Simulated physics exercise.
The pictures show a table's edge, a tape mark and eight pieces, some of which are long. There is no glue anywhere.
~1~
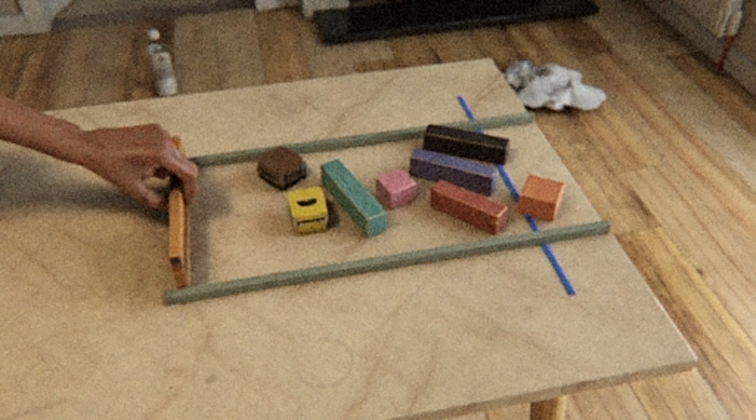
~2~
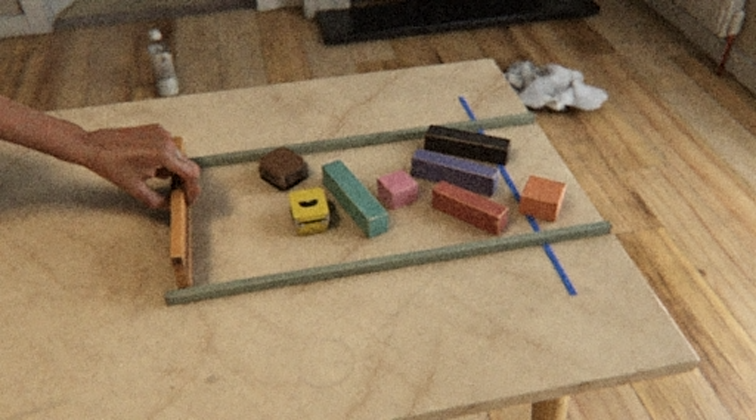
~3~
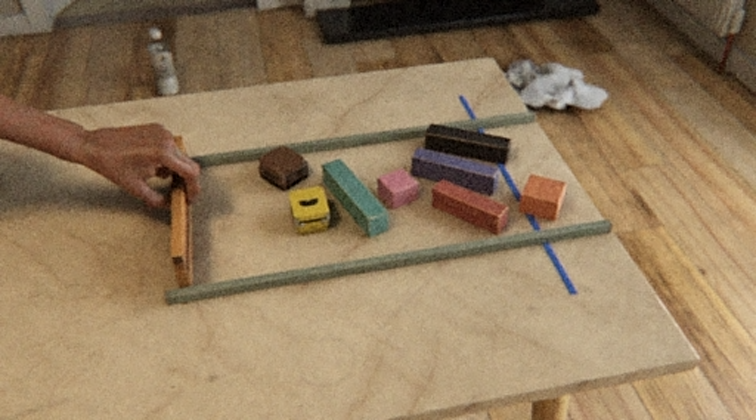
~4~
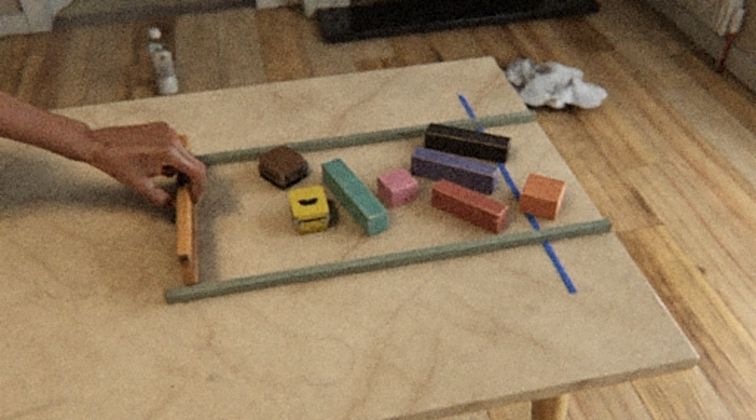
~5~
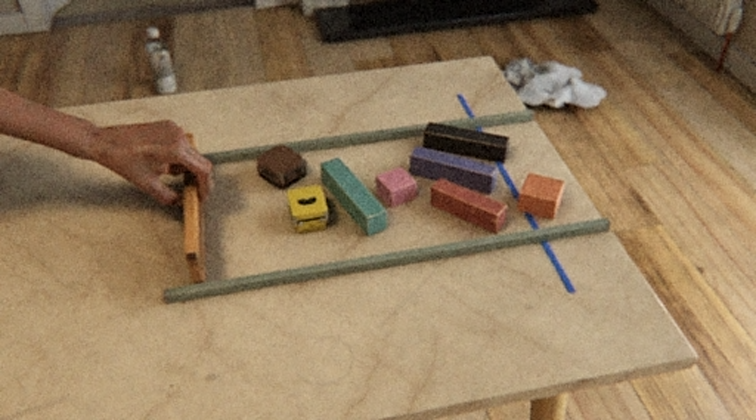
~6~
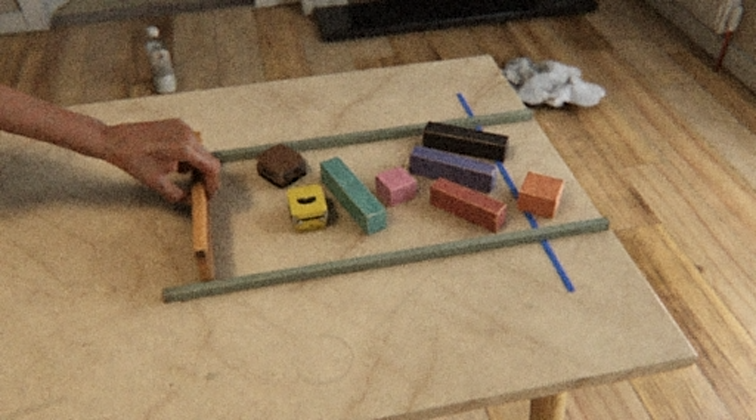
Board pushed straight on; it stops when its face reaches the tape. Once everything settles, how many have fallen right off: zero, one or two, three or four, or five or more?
By then, three or four have fallen off.
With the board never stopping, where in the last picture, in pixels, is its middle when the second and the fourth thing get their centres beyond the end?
I'd put it close to (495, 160) and later close to (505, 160).
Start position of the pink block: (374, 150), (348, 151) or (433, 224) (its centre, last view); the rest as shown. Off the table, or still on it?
Spot by spot, it stays put; stays put; stays put.
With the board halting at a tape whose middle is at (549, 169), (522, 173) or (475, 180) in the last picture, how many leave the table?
You'd get 6, then 5, then 0.
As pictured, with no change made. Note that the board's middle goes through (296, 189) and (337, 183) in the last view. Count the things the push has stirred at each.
Tally at point one: 2; at point two: 4.
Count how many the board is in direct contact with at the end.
It ends up touching 2.
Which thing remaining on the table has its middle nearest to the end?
Answer: The pink block.
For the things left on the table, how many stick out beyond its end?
Overhanging ones - 2.
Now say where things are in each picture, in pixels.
Orange block (541, 198); black bar (466, 144); blue bar (453, 172); board (180, 208); tape (507, 179), in the first frame.
Black bar (467, 145); yellow case (309, 212), in the second frame.
Blue bar (454, 171); red bar (469, 206), in the third frame.
Orange block (542, 196); brown case (283, 168), in the fourth frame.
Black bar (466, 142); pink block (396, 187), in the fifth frame.
Orange block (541, 195); black bar (466, 141); blue bar (452, 169); board (201, 203); tape (506, 176), in the sixth frame.
Early on, none off yet; orange block at rest near (541, 195); black bar at rest near (466, 141); blue bar at rest near (452, 169).
A while later, none off yet; orange block at rest near (541, 195); black bar moving near (474, 139); blue bar travelled a little near (480, 151).
Finally, the number that fall off is three or four; lost, blue bar, black bar and orange block.
